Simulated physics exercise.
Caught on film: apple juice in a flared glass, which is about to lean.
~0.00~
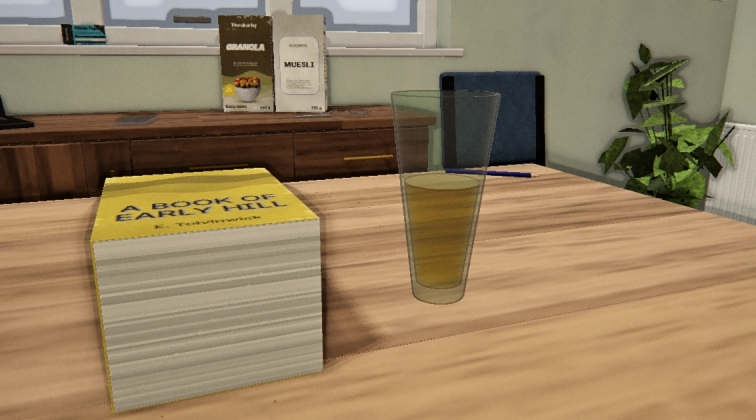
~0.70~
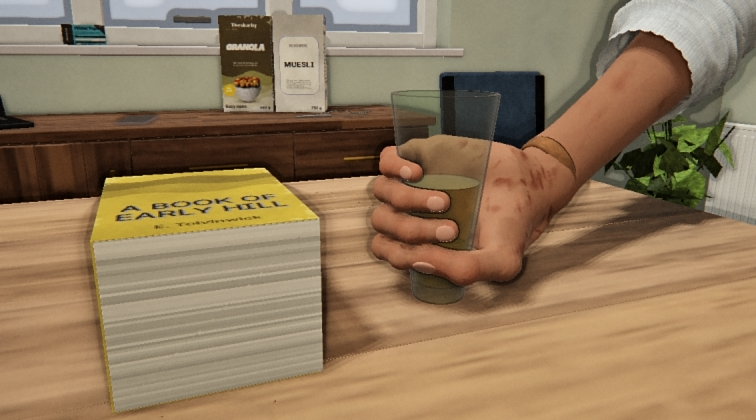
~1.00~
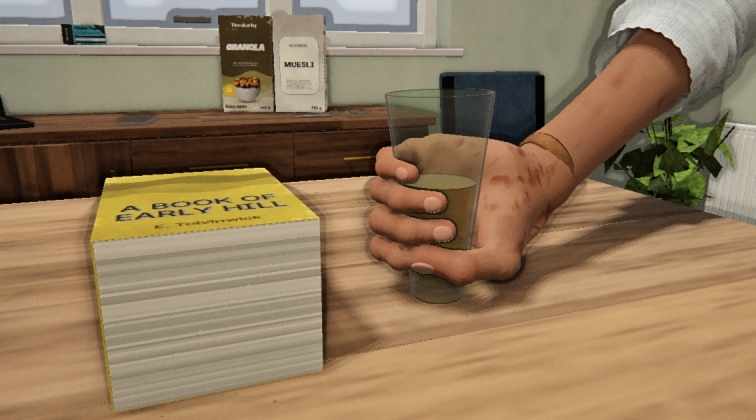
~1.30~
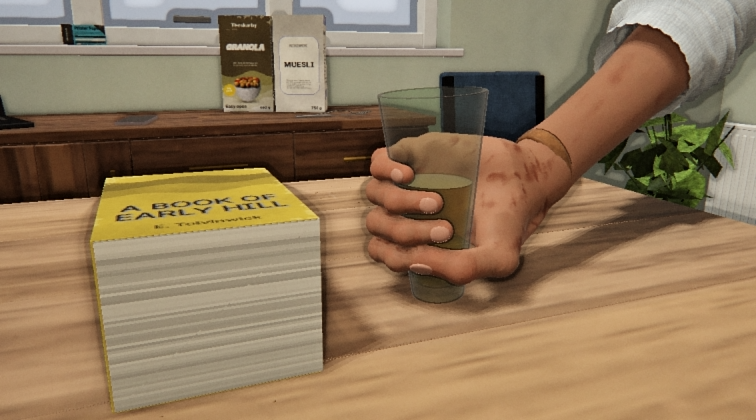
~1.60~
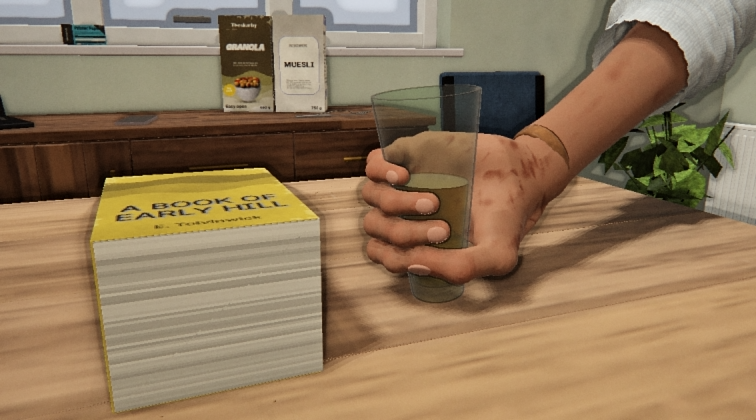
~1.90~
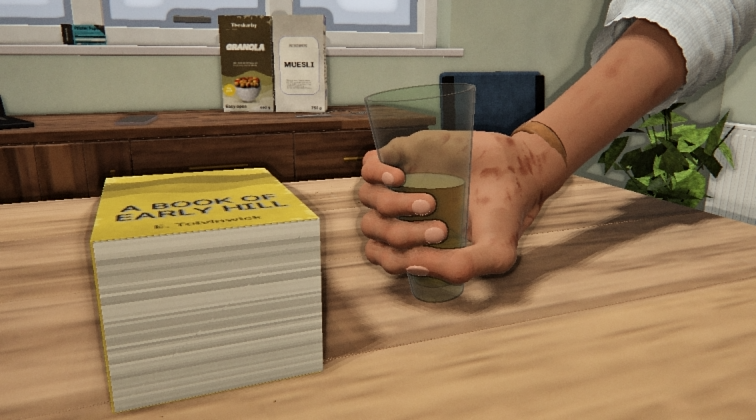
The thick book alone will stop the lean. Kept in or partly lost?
It sheds nothing.
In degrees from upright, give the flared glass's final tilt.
Looks like around 40 degrees to me.
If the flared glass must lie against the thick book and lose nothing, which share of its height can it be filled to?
About 80 per cent.
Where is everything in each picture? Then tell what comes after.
In the first frame, it stands upright; flared glass (442, 191) about half full.
The second frame shows a hand takes hold; flared glass about half full, surface at (442, 183); thick book (204, 266).
In the third frame, the top moves towards the thick book; flared glass (438, 190) about half full.
The fourth frame shows on the way over; flared glass about half full, surface at (435, 182); thick book (204, 266).
In the fifth frame, it is leaning; flared glass (431, 189) about half full.
The sixth frame shows tipping on its foot; flared glass about half full, surface at (428, 181); thick book (204, 266).
After 2.5 s, the flared glass leans by about 20°; nothing has left it.
After 3.1 s, the flared glass leans by about 35°; nothing has left it.
After 4.5 s, the flared glass leans by about 40°, against the thick book; nothing has left it.
